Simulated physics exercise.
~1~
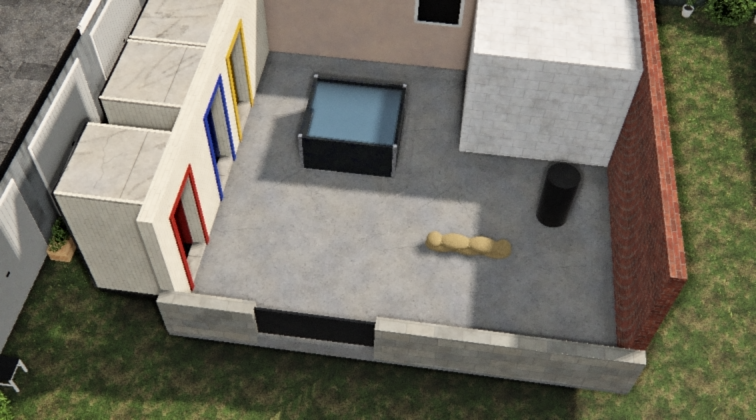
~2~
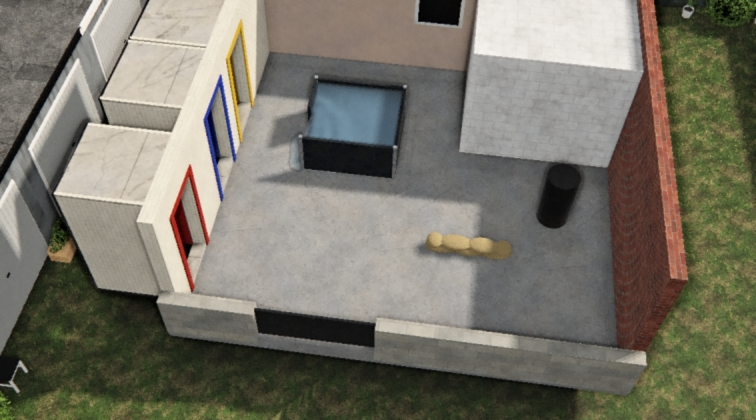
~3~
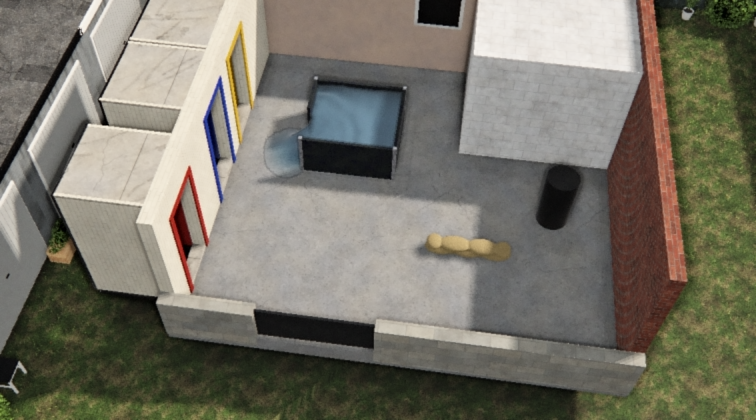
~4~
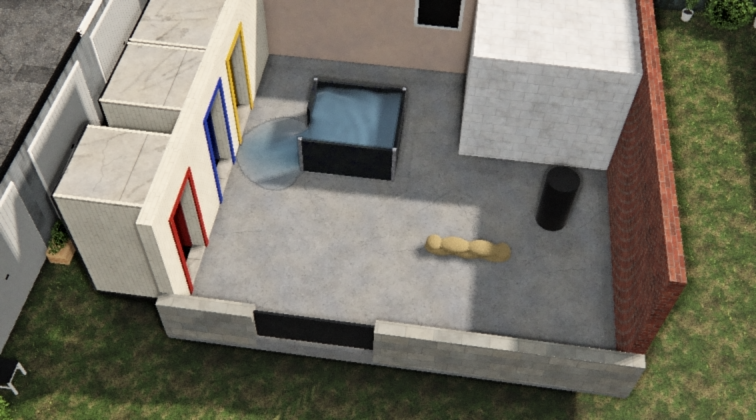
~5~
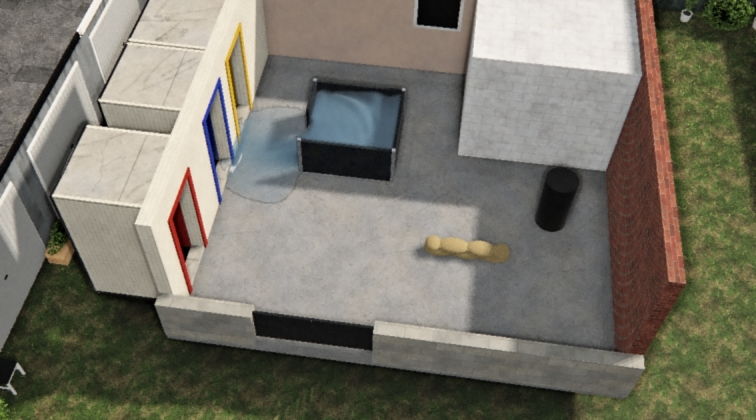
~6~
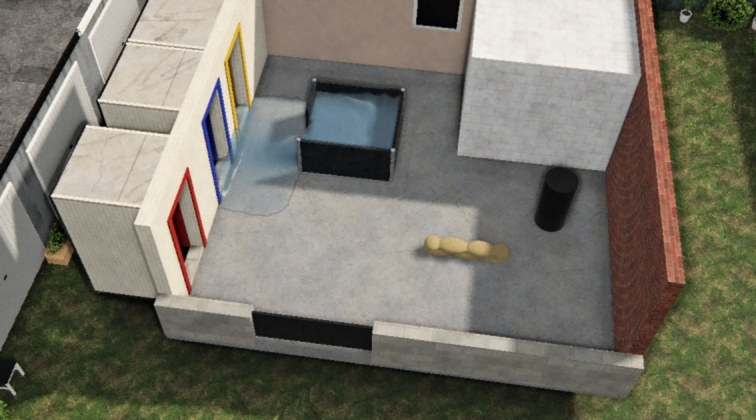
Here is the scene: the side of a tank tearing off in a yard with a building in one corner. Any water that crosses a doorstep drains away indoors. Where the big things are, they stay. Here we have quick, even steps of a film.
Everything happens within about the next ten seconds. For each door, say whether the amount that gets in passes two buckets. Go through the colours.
Blue door: Yes, red door: Yes, yellow door: Yes.
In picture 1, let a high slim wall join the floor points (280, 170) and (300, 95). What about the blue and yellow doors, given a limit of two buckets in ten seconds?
Blue door: Below the line, yellow door: Below the line.
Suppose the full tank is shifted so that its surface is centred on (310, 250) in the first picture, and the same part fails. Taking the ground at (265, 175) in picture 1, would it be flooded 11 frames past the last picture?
That spot ends up drenched.
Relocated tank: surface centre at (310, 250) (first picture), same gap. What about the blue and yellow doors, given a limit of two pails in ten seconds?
Then: The blue one falls short; the yellow one falls short.
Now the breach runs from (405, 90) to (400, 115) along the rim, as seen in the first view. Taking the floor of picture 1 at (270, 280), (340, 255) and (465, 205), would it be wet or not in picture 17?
Taking each in turn, they come out kept dry, kept dry, watered.
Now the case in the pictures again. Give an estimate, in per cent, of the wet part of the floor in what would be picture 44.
I'd say 65 per cent.
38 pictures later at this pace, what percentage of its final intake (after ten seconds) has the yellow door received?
My estimate: Close to 100 per cent.
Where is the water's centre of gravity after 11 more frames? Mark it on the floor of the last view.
Roughly (309, 153) in the last picture.
A moment on, water covers 15 % of the floor; the blue door over two buckets in, the red door wet at the sill, nothing in, the yellow door over two buckets in.
Next, water covers 20 % of the floor; the blue door far over two buckets in, the red door wet at the sill, nothing in, the yellow door far over two buckets in.
Then, water covers 40 % of the floor; the blue door far over two buckets in, the red door under two buckets in, the yellow door far over two buckets in.
Later, water covers 65 % of the floor; the blue door far over two buckets in, the red door under two buckets in, the yellow door far over two buckets in.
In the end, water covers 90 % of the floor; the blue door far over two buckets in, the red door over two buckets in, the yellow door far over two buckets in.
